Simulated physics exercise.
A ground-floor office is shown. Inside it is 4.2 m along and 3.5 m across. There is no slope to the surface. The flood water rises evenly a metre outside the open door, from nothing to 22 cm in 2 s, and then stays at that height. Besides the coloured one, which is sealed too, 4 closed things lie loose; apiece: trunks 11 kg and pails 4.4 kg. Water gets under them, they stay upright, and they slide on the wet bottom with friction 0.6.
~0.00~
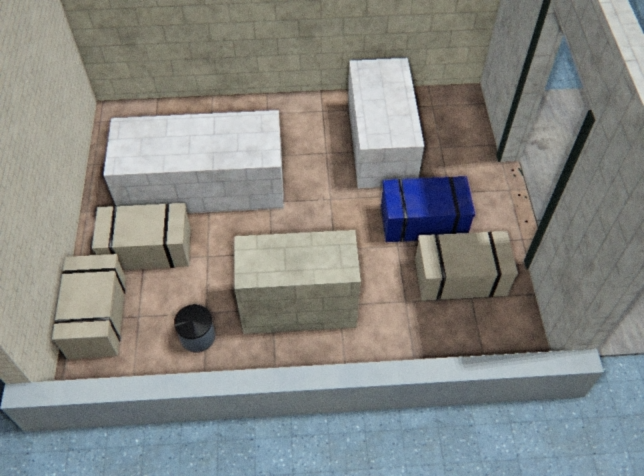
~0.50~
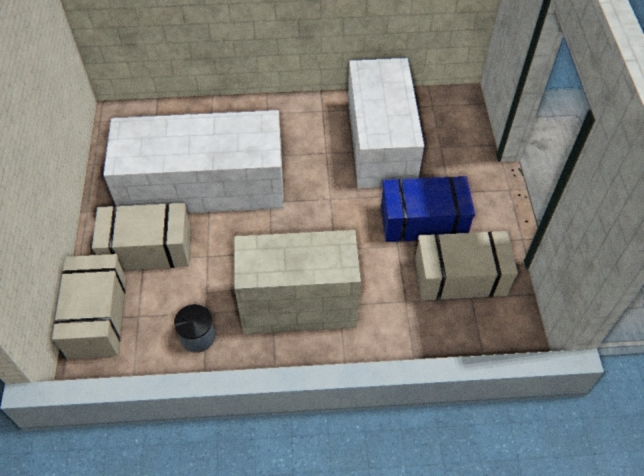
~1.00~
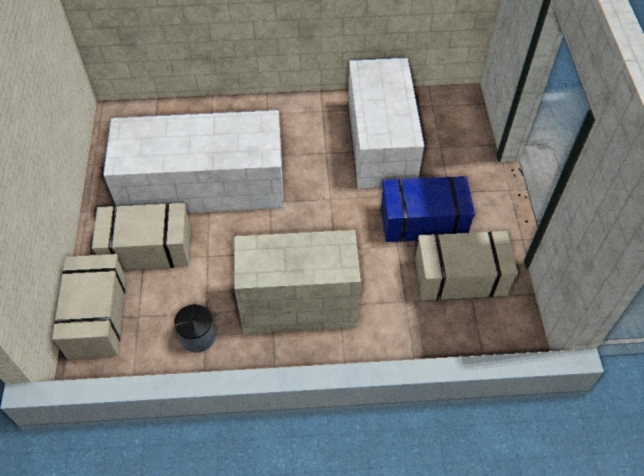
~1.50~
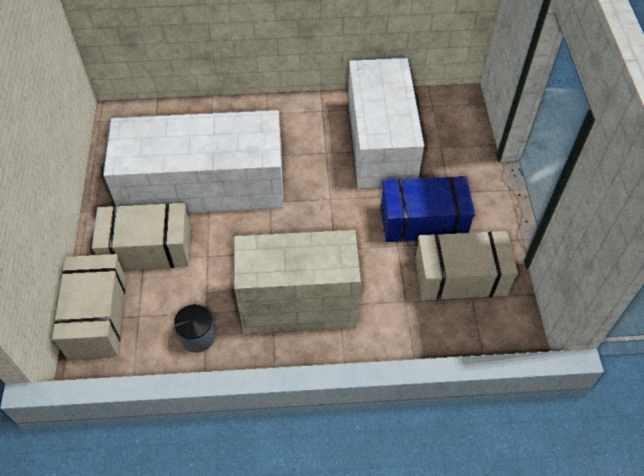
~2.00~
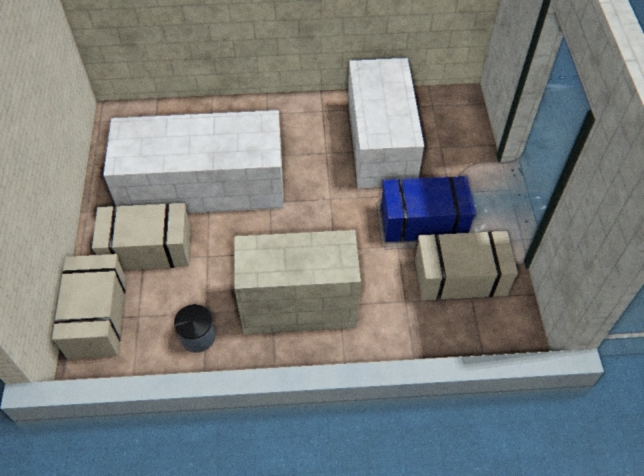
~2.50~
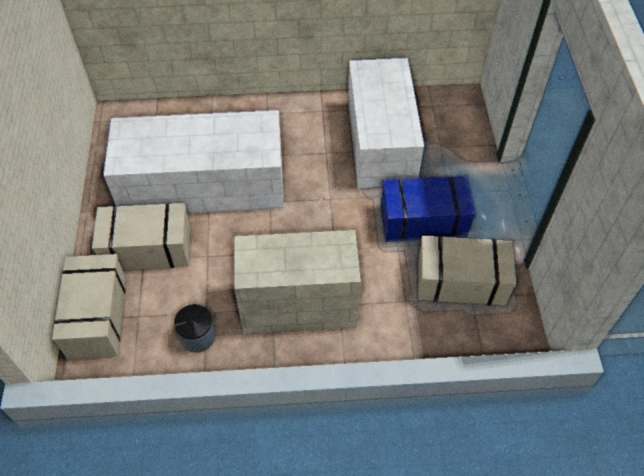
Clear water spreading through an open doorway on the right onto a tiled office floor, around a blue trunk and a beige one.
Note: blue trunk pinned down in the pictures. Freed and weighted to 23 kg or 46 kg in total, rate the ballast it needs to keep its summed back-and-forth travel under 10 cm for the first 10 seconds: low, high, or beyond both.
Beyond both.
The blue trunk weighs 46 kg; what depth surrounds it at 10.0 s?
Around 11 cm.
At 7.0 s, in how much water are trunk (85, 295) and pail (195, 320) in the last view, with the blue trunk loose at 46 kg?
Close to 6 and 6 centimetres.
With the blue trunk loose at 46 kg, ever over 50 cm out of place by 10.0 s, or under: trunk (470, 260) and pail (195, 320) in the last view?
First above the mark, then above the mark.
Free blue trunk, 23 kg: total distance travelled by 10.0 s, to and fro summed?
250 cm in all.
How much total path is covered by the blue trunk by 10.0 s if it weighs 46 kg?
Roughly 120 centimetres.
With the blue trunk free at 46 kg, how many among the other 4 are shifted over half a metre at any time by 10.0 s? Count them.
2.
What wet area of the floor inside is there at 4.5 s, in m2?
Flooded: Near 8.0 m2.
After 3.5 s the blue trunk would be 102 cm from its start with 23 kg and 19 cm from its start with 46 kg; 7 cm of water round it then.
After 4.5 s the blue trunk would be 194 cm from its start with 23 kg and 20 cm from its start with 46 kg; 6 cm of water round it then.
After 7.0 s the blue trunk would be 215 cm from its start with 23 kg and 36 cm from its start with 46 kg; 9 cm of water round it then.
After 10.0 s the blue trunk would be 218 cm from its start with 23 kg and 112 cm from its start with 46 kg; 11 cm of water round it then.
